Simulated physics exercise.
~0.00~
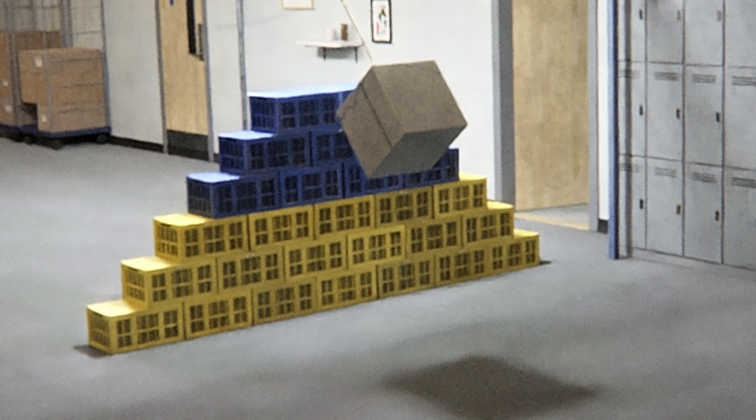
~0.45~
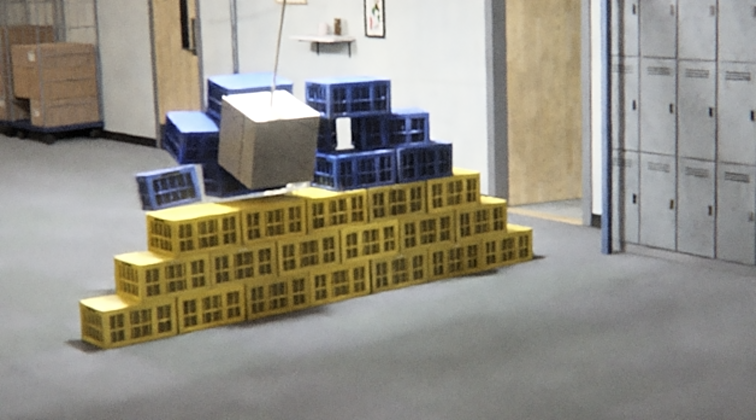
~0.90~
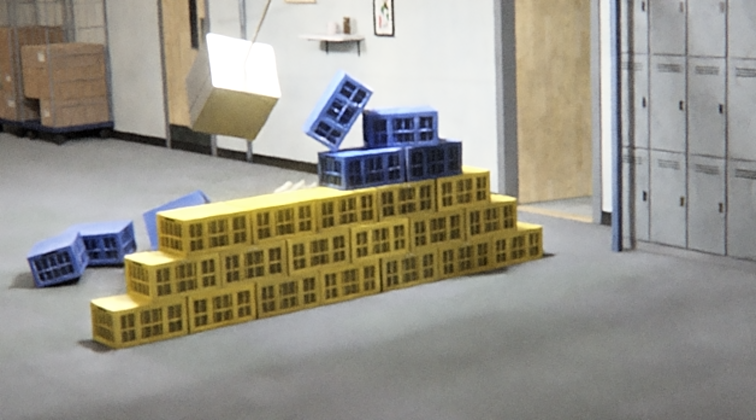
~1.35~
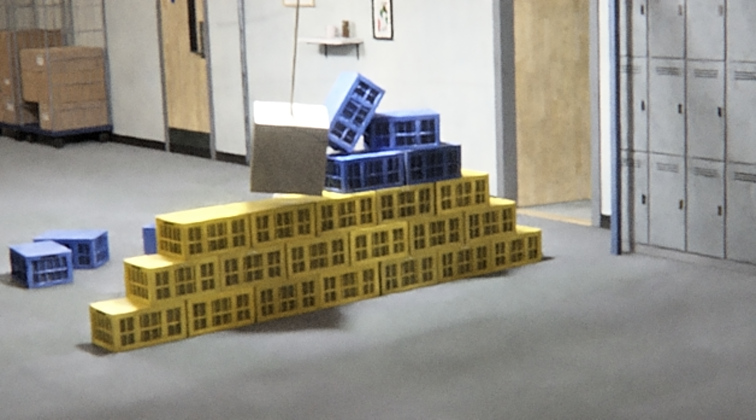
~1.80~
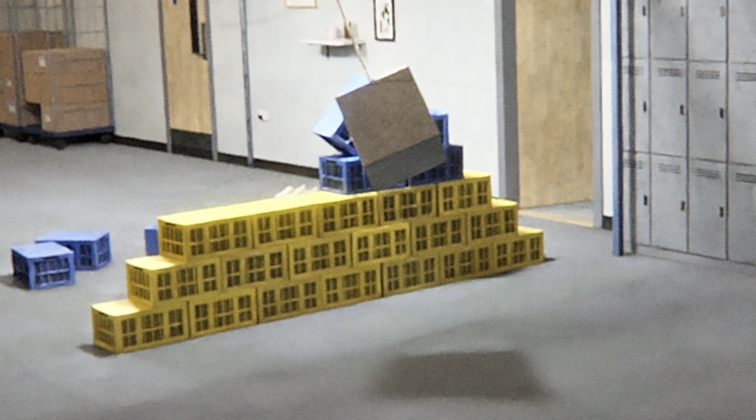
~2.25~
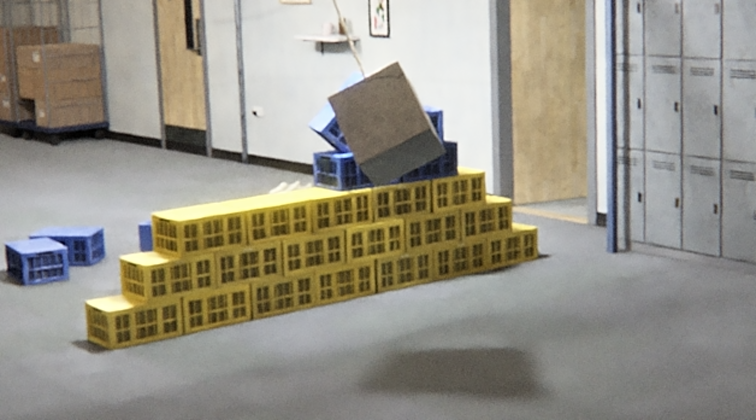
A big box hanging on a line swung left into a stepped wall of blue and yellow crates, knocking several blue ones down to the floor, then swung back right and ended against the few tilted and upright blue crates left atop the unmoved yellow rows.
